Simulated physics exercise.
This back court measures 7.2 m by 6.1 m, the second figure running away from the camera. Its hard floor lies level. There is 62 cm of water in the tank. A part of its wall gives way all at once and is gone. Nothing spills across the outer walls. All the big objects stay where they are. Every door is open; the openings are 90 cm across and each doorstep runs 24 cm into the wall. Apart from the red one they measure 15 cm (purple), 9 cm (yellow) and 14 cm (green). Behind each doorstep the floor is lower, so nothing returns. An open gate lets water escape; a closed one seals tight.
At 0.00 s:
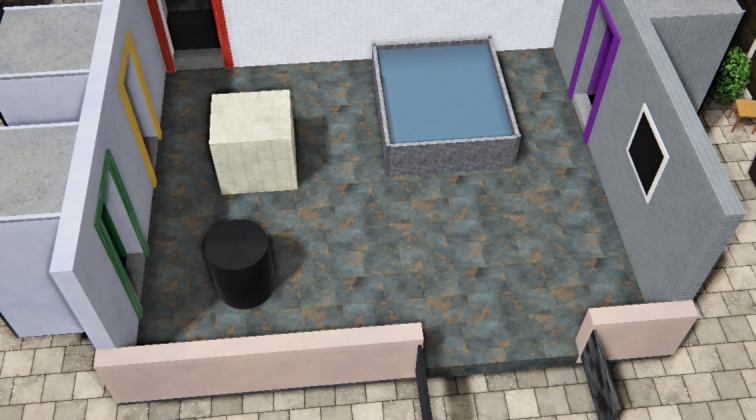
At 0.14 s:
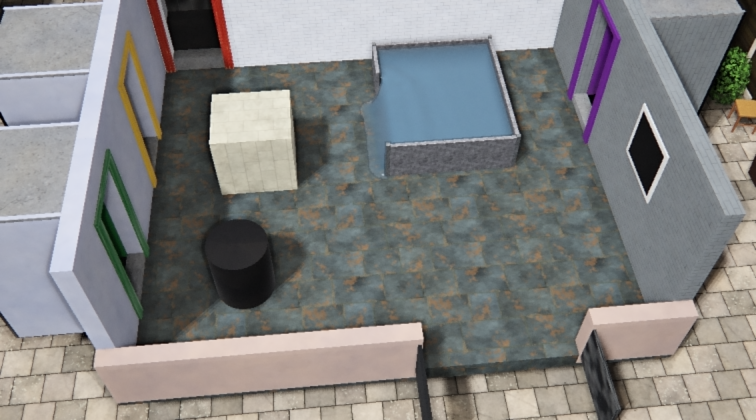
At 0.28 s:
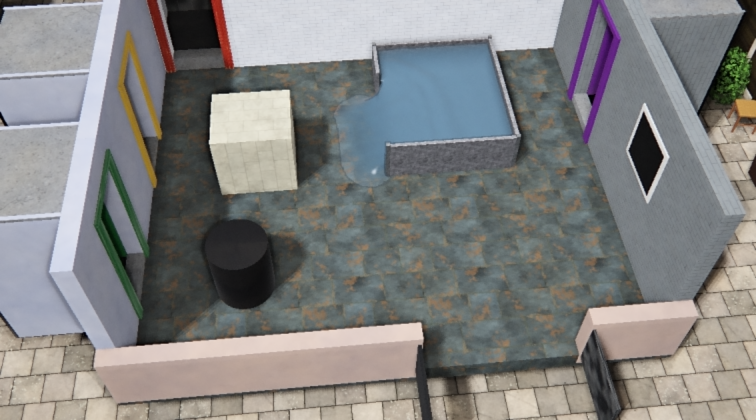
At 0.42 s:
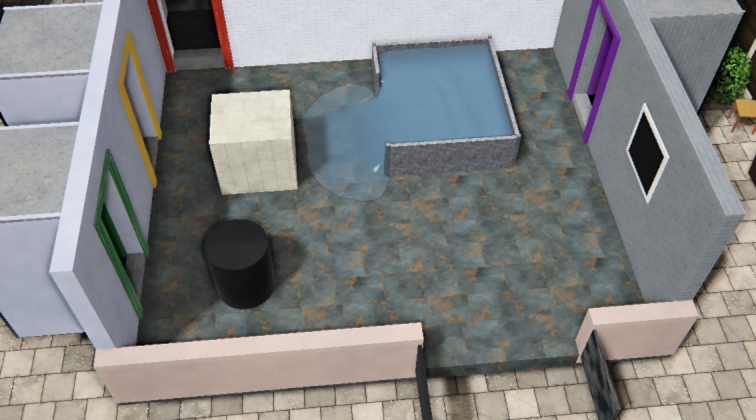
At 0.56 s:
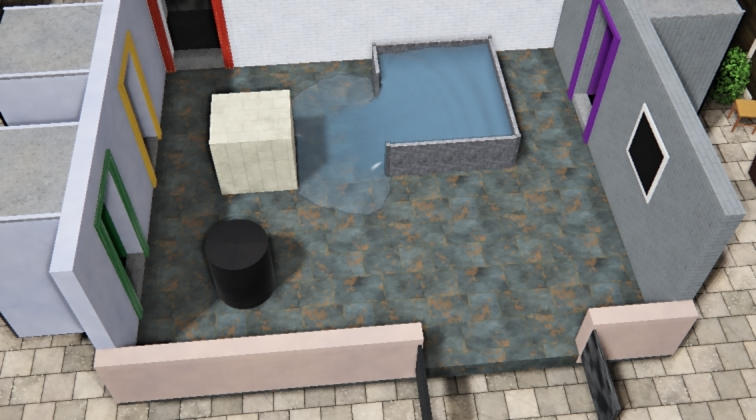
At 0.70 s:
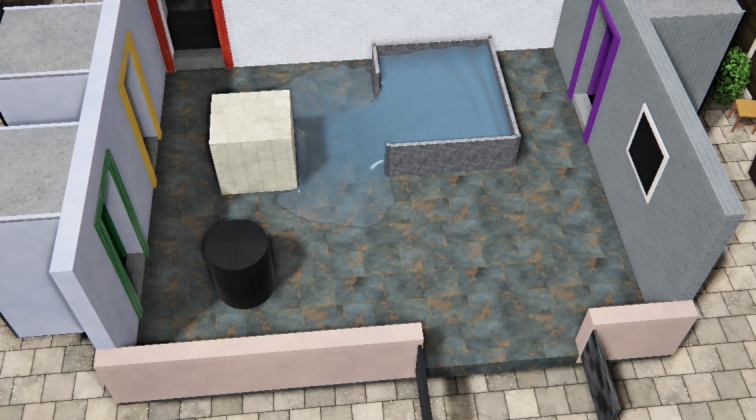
A walled courtyard held a raised tank of still water until part of its left side vanished, and the water poured out across the dark floor, spreading around the pale block in a thin sheet.
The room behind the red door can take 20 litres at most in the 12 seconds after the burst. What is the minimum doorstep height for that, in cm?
Close to 23 cm is just enough.
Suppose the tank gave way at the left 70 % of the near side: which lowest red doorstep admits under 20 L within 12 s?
About 7.0 cm.
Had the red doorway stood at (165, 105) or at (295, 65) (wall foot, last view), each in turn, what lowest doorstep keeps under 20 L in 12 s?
Roughly 22 and 12.0 cm.
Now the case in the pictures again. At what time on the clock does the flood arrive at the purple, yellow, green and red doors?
Arrival: Purple 8.0 s, yellow 1.2 s, green 2.2 s, red 1.6 s.
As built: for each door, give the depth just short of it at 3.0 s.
Depths in cm: Purple 0, yellow 11, green 11, red 28.
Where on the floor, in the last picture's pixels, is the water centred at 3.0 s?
Around (339, 153).
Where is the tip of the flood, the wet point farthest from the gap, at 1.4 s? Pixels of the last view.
Around (163, 104).
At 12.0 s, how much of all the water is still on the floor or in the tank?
Some 88 per cent remains.
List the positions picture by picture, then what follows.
Still water, 62 cm deep, in the tank at (442, 92); the red door at (190, 25) is dry, in the first picture.
The front is at (373, 167), 0.2 m from the gap at (384, 129); 0.3 m2 of floor is wet, 62 cm left at the back, in the second picture.
The front is at (340, 124), 0.7 m from the gap at (384, 130); 1.1 m2 of floor is wet, 62 cm left at the back, in the third picture.
The gap is at (384, 130), the front 1.3 m out at (310, 142); the back of the tank holds 62 cm, in the fourth picture.
The gap is at (384, 131), the front 1.8 m out at a hidden place; the back of the tank holds 60 cm, in the fifth picture.
The front is at a hidden place, 2.4 m from the gap at (384, 130); 4.9 m2 of floor is wet, 52 cm left at the back; the red door at (190, 25), 3.7 m from the gap, is still 1.6 m from the nearest water, in the sixth picture.
After 1.4 s water covers 25 % of the floor, deepest (44 cm) near (300, 164); it has not reached the red door.
After 3.0 s water covers 50 % of the floor, deepest (30 cm) near (226, 73); 28 cm at the red door, 7 litres in over its 27 cm doorstep.
After 12.0 s water covers 95 % of the floor, deepest (10 cm) near (559, 224); 7 cm at the red door, 9 litres in over its 27 cm doorstep.
At the red door as built, the water arrived by 1.6 s and peaked near 30 cm at 2.8 s.
With a doorstep of 19 cm, 38 litres would have come in within the 12 s; with 25.5 cm, 12 litres. So under 20 litres takes about 23 cm.
